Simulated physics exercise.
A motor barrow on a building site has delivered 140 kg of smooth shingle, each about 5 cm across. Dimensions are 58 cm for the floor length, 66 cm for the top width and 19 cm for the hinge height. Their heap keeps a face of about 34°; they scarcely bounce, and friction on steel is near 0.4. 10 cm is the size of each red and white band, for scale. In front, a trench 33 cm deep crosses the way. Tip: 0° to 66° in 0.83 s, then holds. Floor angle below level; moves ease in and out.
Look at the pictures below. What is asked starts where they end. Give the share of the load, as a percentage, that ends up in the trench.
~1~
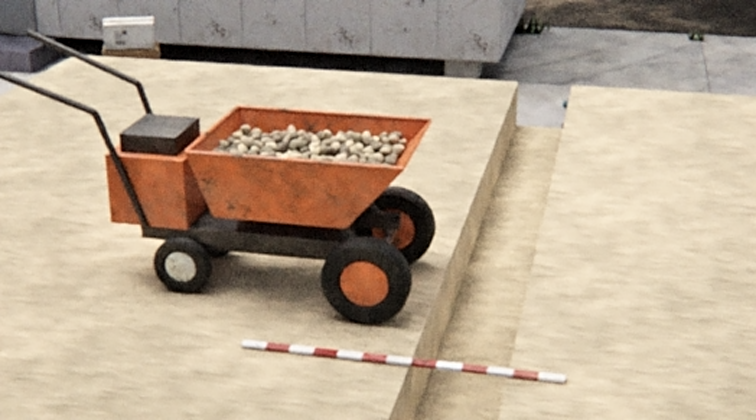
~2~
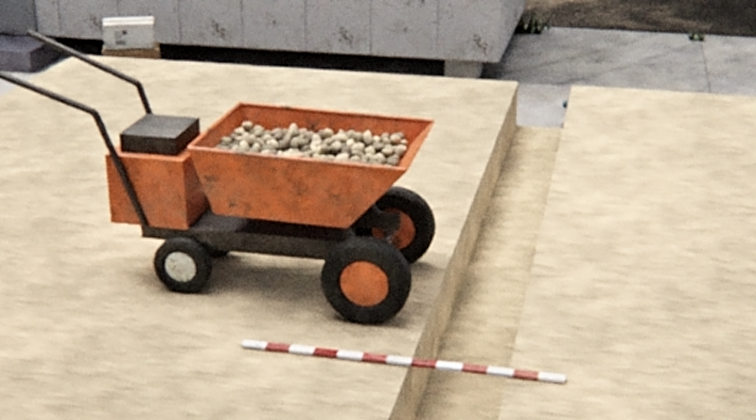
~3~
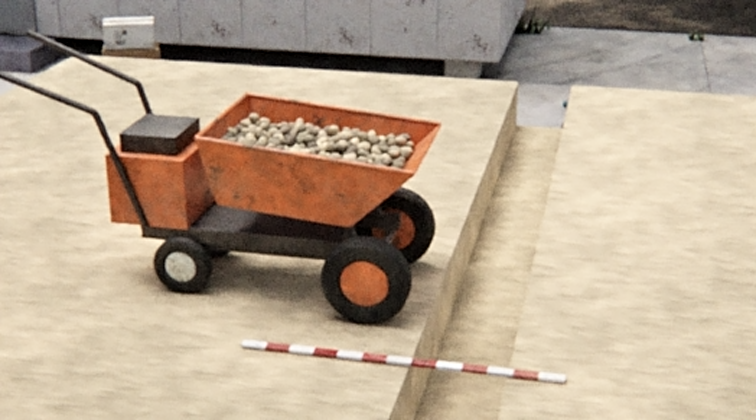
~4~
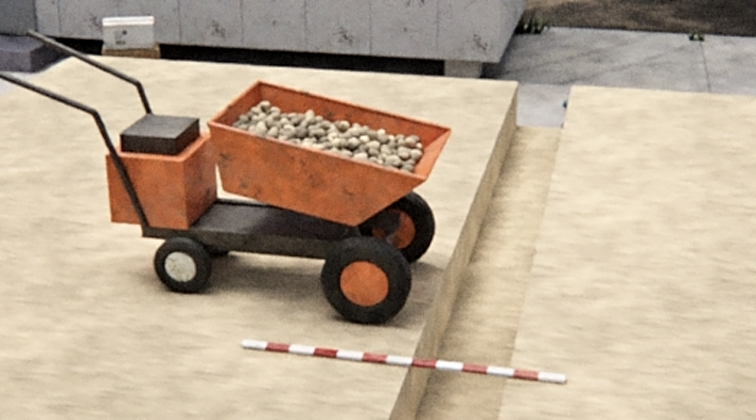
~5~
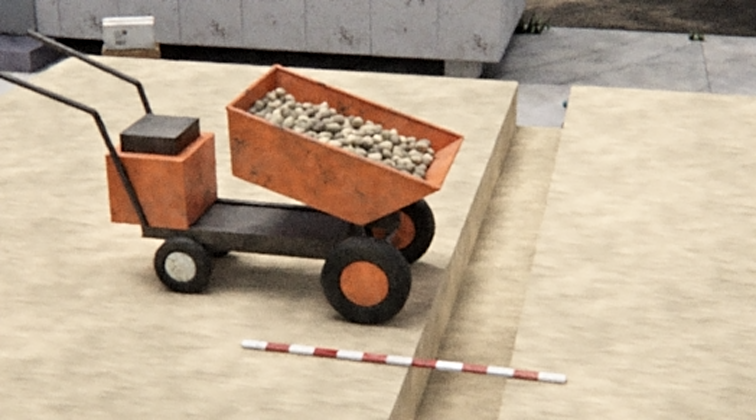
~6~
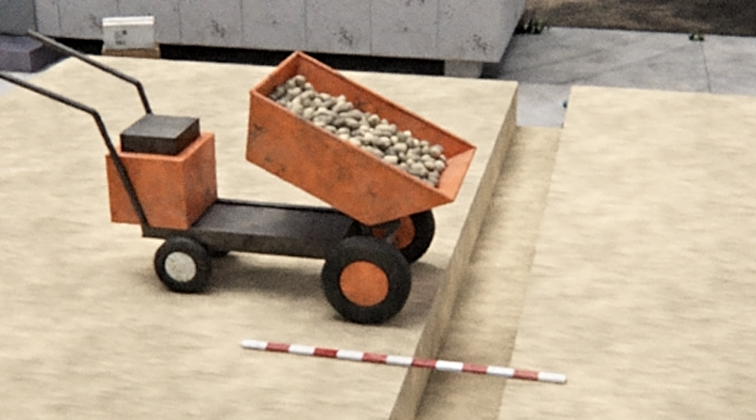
21 %.
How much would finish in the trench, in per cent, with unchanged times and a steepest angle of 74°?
Share in trench: Approx. 15%.
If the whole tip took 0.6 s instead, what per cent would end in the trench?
I'd put it at some 20 in a hundred.
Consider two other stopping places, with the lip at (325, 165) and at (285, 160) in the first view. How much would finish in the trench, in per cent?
The first gives about 90 percent and the second about 90 percent.
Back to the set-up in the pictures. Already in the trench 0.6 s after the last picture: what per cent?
Around 5 per cent of it.
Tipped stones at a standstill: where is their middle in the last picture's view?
Resting centre: About (586, 305).
Then, 0.3 s after the last picture the floor is at 55°, 100 % in the skip; the foremost stones are at (486, 212).
Then, 0.6 s after the last picture the floor is at 66°, 72 % in the skip, 3 % in the trench, 25 % past the trench; the foremost stones are at (584, 297).
Then, 0.9 s after the last picture the floor is at 66°, 22 % in the skip, 3 % in the trench, 74 % past the trench; the foremost stones are past the picture's edge.
Then, 2.9 s after the last picture the floor is at 66°, 0 % in the skip, 21 % in the trench, 79 % past the trench; the foremost stones are past the picture's edge.
